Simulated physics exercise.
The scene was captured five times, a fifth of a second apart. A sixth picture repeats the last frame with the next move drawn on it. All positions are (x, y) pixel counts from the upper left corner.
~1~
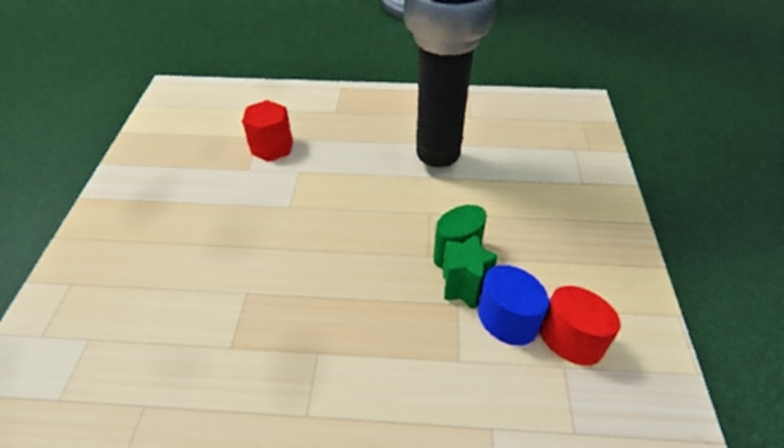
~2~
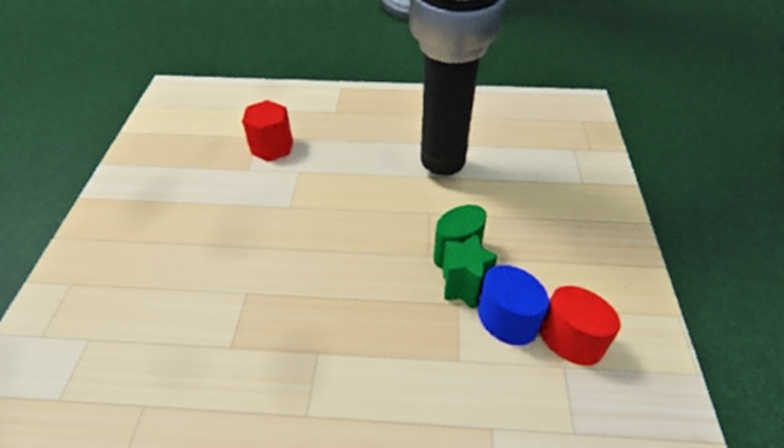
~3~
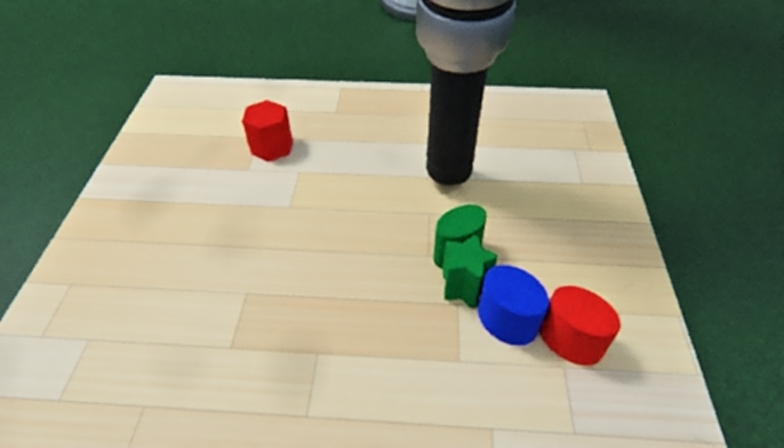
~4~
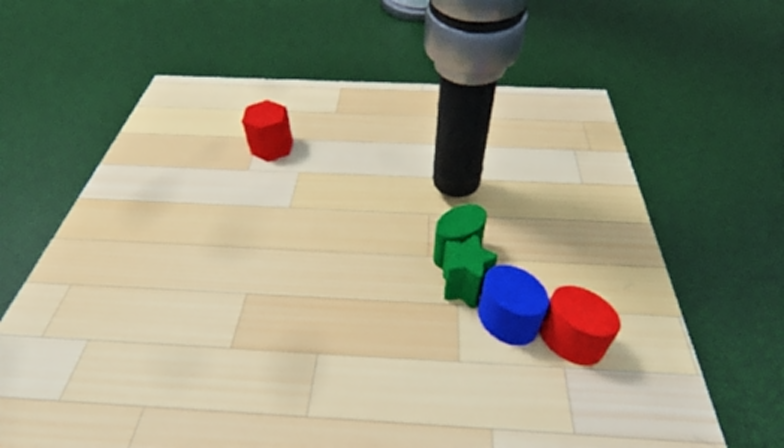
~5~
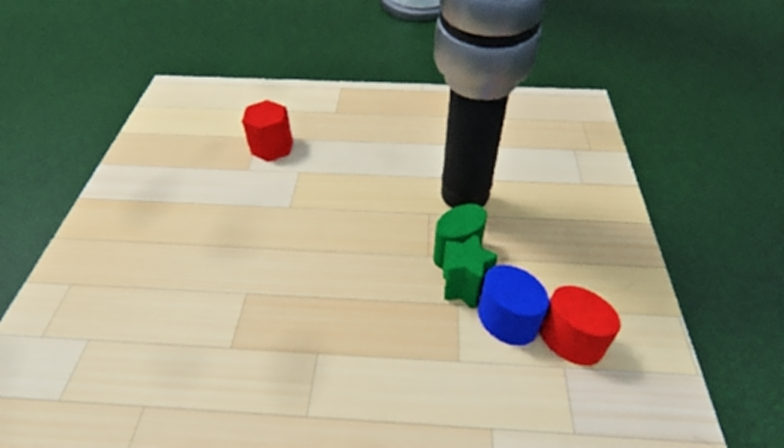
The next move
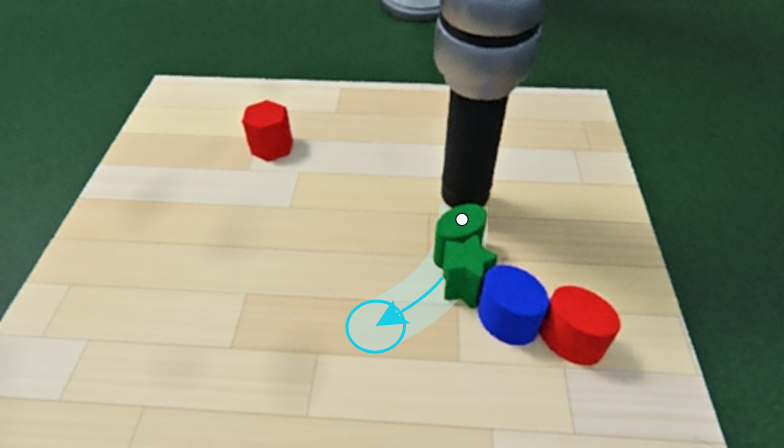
A black cylindrical peg on a grey robotic arm stands over a pale wooden board on a dark green surface, seen from above at an angle. A red hexagonal block sits at upper left, while a green oval, a green star, a blue block and a red block cluster at lower right. The peg glides steadily toward the viewer and slightly right, nearing the green oval, while the blocks and camera stay still.
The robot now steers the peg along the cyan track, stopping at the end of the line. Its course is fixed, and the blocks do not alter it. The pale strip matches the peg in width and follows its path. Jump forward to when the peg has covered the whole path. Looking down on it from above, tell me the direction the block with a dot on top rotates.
Rotation: Clockwise.
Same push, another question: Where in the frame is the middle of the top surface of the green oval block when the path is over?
The spot you're after is about (347, 338) in the image.
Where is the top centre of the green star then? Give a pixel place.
The point I'd pick in the picture is (453, 314).
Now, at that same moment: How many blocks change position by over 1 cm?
There will be two blocks displaced.
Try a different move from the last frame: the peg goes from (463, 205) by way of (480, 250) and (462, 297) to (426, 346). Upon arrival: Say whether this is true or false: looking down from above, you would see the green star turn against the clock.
That is true.
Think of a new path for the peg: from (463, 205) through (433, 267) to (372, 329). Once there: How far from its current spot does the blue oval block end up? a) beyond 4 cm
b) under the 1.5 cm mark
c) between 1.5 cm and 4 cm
The answer is b.
The line goes from (463, 205) over (458, 249) and (429, 292) to (376, 326); the dot is on the green oval block.
On the path given first. One third of the way, peg at (459, 241); green oval block at (442, 250), turned 45° clockwise; green star at (463, 289), turned 35° anticlockwise; blue oval block at (518, 296).
Two thirds of the way, peg at (428, 284); green oval block at (400, 295), turned 60° clockwise; green star at (453, 313), turned 115° anticlockwise; blue oval block at (518, 296).
At the end, peg at (375, 317); green oval block at (347, 338), turned 35° clockwise; green star at (453, 314), turned 115° anticlockwise; blue oval block at (518, 296).
